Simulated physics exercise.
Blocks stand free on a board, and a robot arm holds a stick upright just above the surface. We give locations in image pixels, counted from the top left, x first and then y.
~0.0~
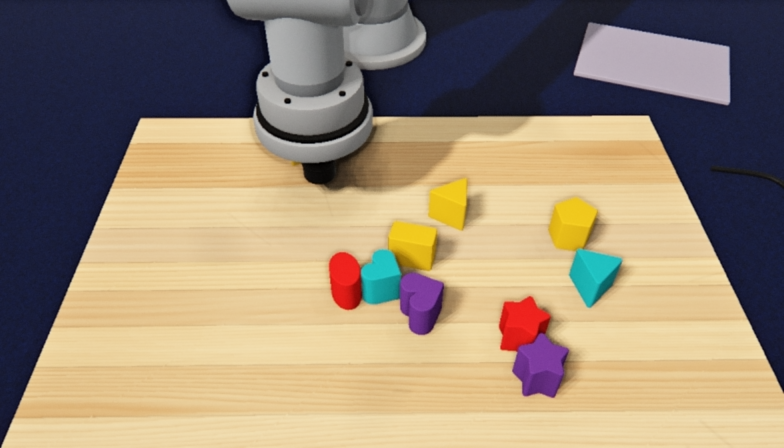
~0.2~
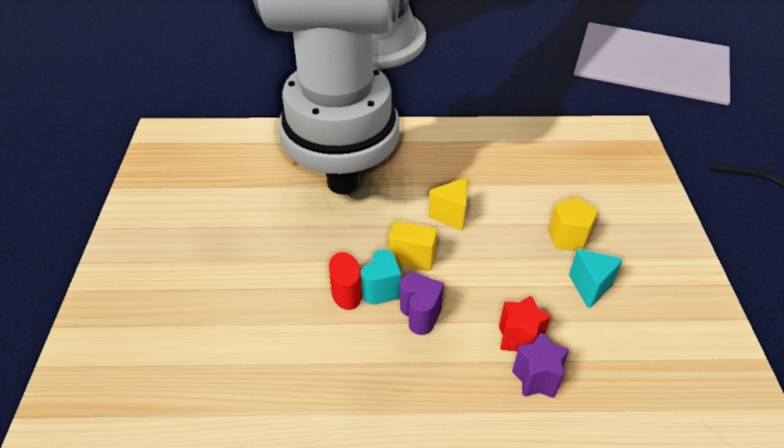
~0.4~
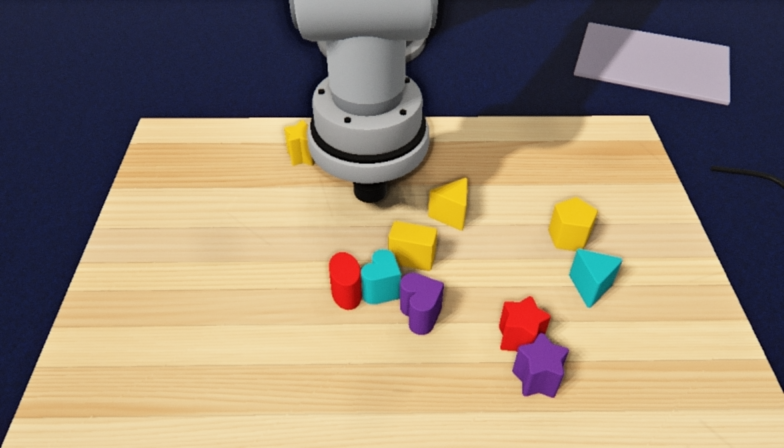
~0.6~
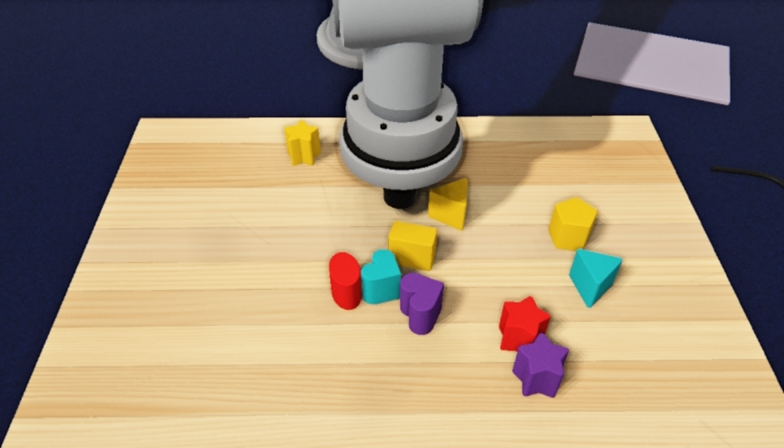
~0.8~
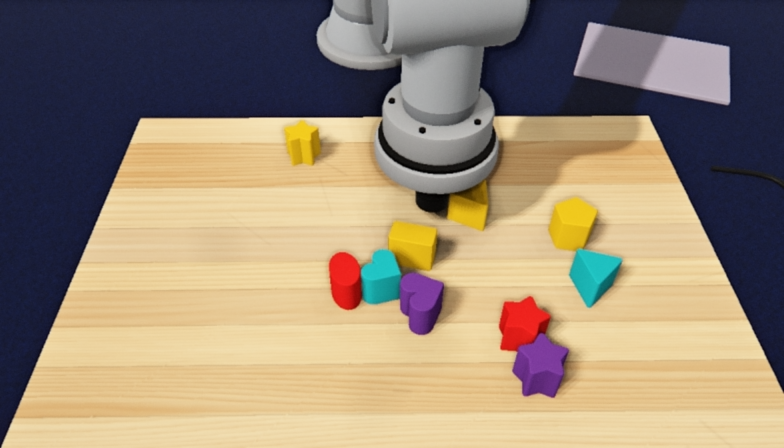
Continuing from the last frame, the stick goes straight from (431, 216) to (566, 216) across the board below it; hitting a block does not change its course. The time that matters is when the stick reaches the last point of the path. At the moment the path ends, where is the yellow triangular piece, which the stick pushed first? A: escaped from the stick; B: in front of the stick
B.
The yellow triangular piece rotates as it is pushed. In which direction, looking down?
The block turns counter-clockwise.
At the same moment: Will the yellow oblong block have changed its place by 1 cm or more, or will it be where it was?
If the stick follows that path, the yellow oblong block stays in its place.
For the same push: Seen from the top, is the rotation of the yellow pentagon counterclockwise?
My answer is no.
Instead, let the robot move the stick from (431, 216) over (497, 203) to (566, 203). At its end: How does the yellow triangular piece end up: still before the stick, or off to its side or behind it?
The block lies off to the side or behind.
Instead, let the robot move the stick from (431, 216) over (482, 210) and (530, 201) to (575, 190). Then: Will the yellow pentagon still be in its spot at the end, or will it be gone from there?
That block gets shifted.
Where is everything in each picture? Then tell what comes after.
The first frame shows stick's lower end at (320, 175); yellow oblong block at (413, 233); yellow triangular piece at (454, 191); yellow pentagon at (577, 211).
The second frame shows stick at (344, 184); blocks still.
The third frame shows stick at (370, 193); blocks still.
The fourth frame shows stick at (400, 199); blocks still.
The fifth frame shows stick at (432, 202); yellow oblong block at (413, 233); yellow triangular piece at (474, 191); yellow pentagon at (577, 211).
On the path given first. One third of the way, stick at (480, 203); yellow triangular piece at (522, 191).
Two thirds of the way, stick at (525, 203); yellow triangular piece at (560, 187), turned 40° anticlockwise.
At the end, stick at (570, 202); yellow oblong block still; yellow triangular piece at (604, 188), turned 45° anticlockwise; yellow pentagon at (586, 215), turned 20° clockwise.
